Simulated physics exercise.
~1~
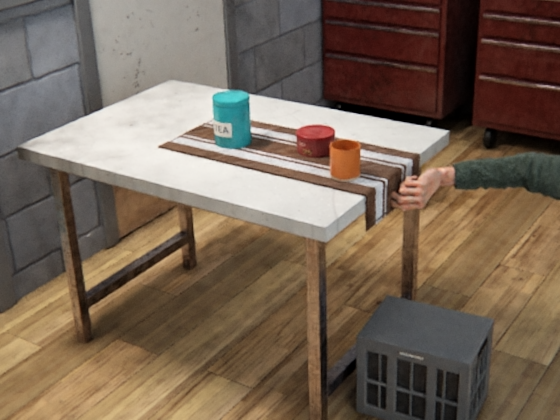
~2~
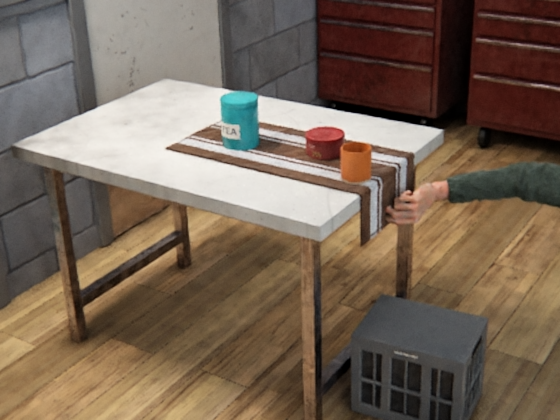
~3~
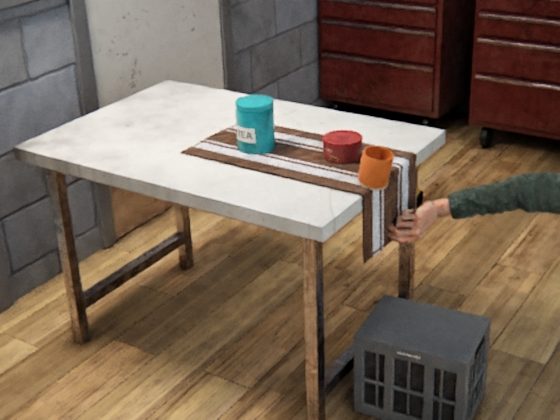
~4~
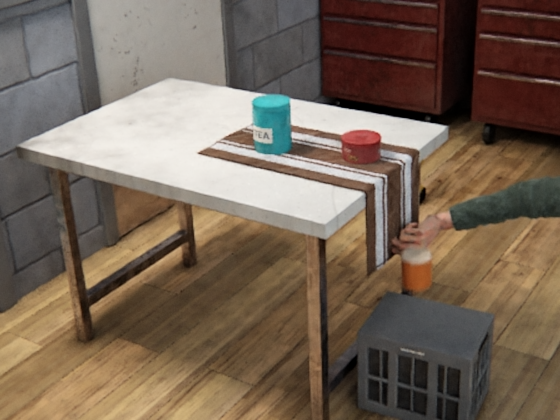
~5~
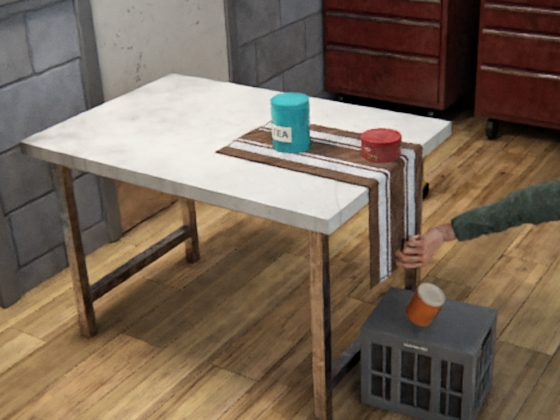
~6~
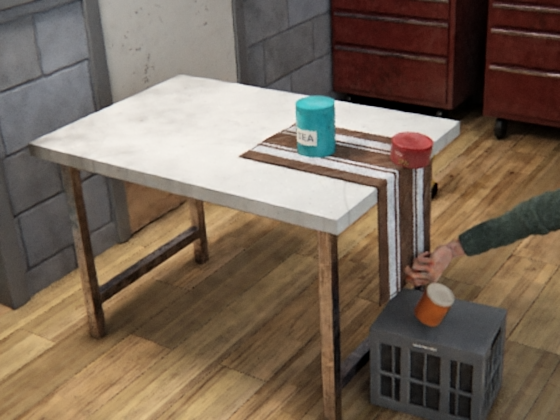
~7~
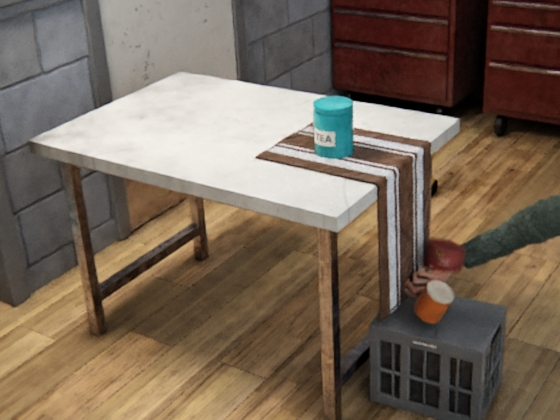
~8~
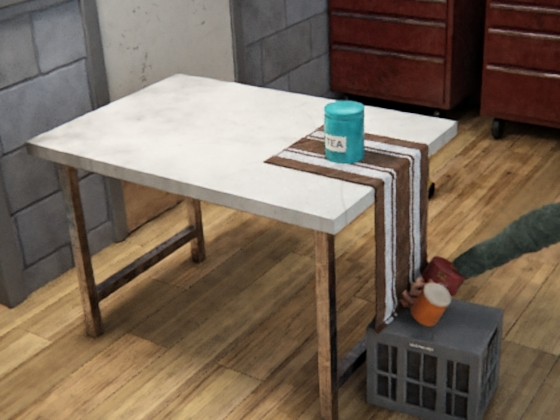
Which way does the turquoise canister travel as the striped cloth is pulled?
The turquoise canister moves to the right, riding along with the cloth towards the table's edge.
